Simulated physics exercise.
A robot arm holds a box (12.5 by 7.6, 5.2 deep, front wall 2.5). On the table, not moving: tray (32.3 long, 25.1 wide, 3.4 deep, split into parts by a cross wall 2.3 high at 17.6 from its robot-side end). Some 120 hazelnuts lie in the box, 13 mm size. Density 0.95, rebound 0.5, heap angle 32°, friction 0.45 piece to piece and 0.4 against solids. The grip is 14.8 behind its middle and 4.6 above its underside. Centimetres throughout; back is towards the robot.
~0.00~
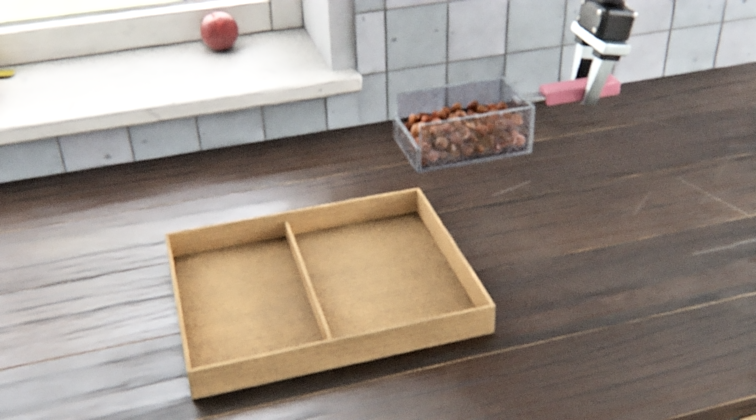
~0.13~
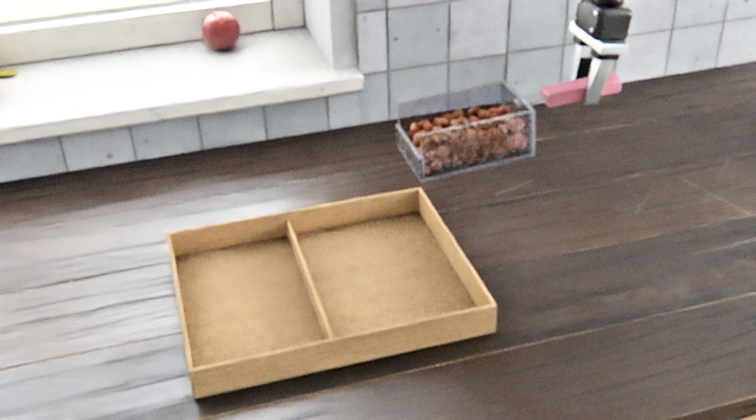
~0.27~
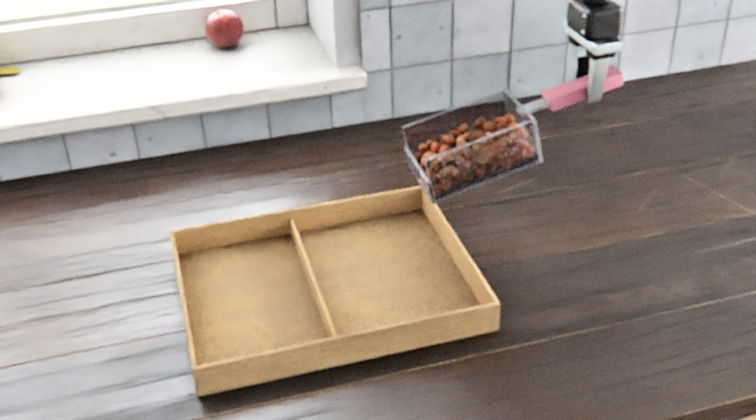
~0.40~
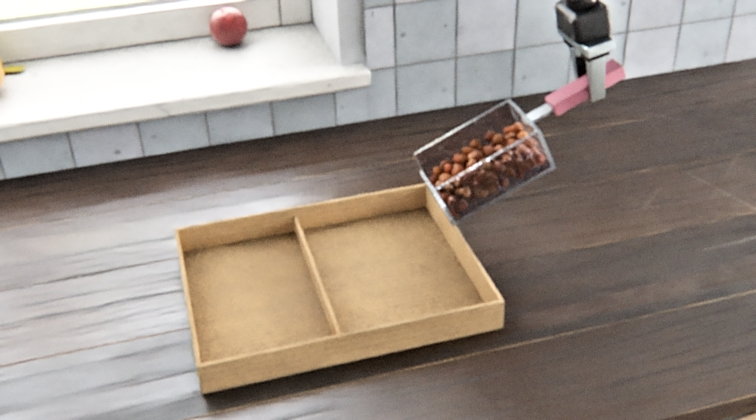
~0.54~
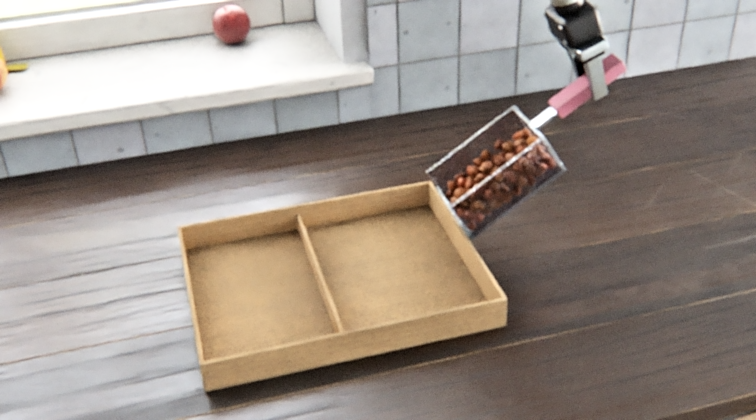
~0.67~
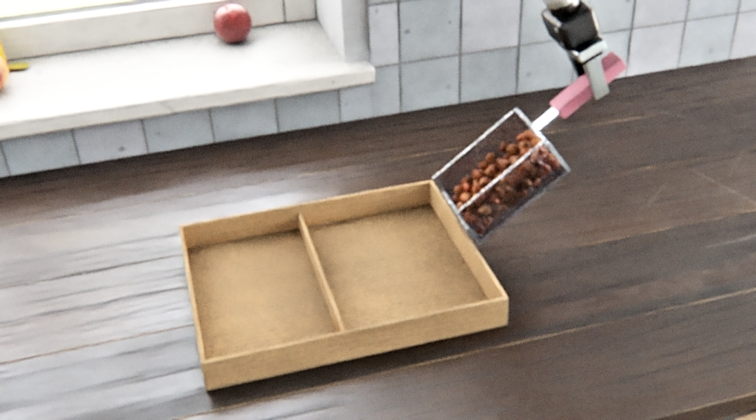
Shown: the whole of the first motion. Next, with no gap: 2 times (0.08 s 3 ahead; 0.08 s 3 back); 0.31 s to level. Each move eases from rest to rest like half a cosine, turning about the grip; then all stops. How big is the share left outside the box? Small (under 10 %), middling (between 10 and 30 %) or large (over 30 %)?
Outside the box the share is large, over 30 %.
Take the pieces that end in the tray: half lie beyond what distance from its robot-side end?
Roughly 10 cm.
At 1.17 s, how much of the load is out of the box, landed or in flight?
Some 45 per cent.
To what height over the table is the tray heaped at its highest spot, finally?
Roughly 2.0 cm.
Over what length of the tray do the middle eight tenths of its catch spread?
About 12 cm.
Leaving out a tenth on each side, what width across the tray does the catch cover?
Some 14 cm.
After 0.92 s, tilted 36° forward, highest piece 13 above the table; 92 in the box, 30 in the robot-side part, 2 in flight or on a rim.
After 1.17 s, tilted 13° forward, highest piece 16 above the table; 66 in the box, 56 in the robot-side part, 2 in flight or on a rim.
After 1.50 s, level, highest piece 20 above the table; 66 in the box, 58 in the robot-side part.
After 2.55 s, level, highest piece 20 above the table; 66 in the box, 58 in the robot-side part.
At rest, 66 in the box, 58 in the robot-side part. That is 47 % outside the box.
